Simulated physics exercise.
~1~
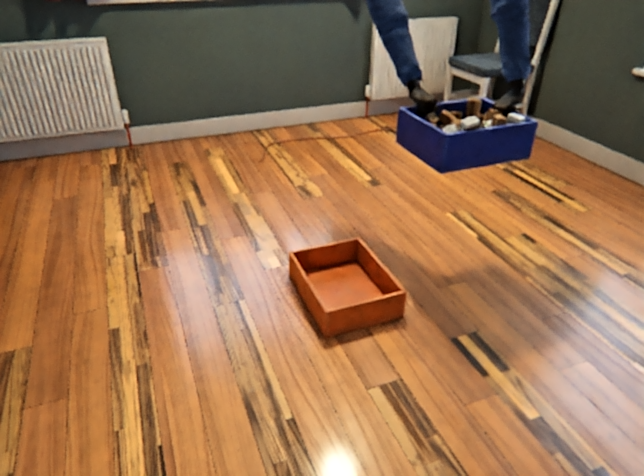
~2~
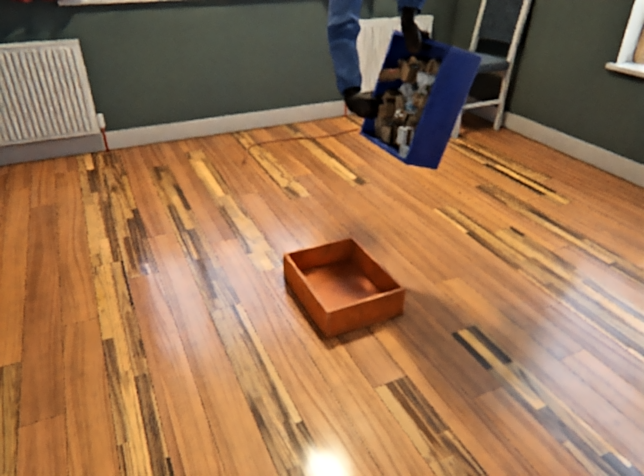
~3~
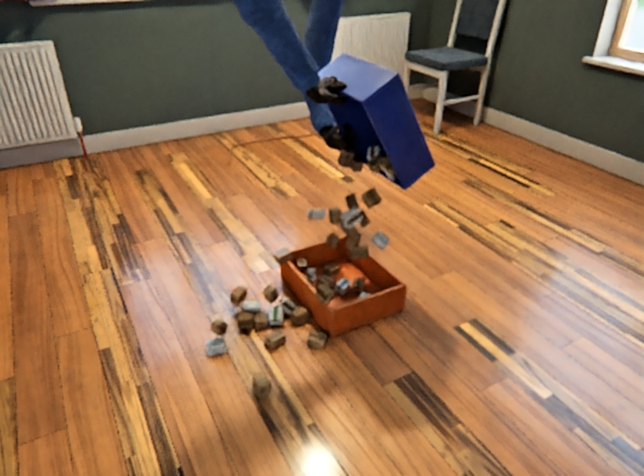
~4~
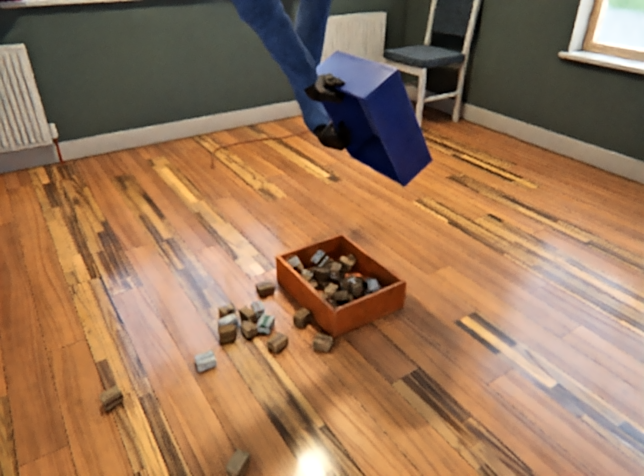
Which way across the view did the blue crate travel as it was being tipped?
The blue crate moved toward the left as it was tipped.
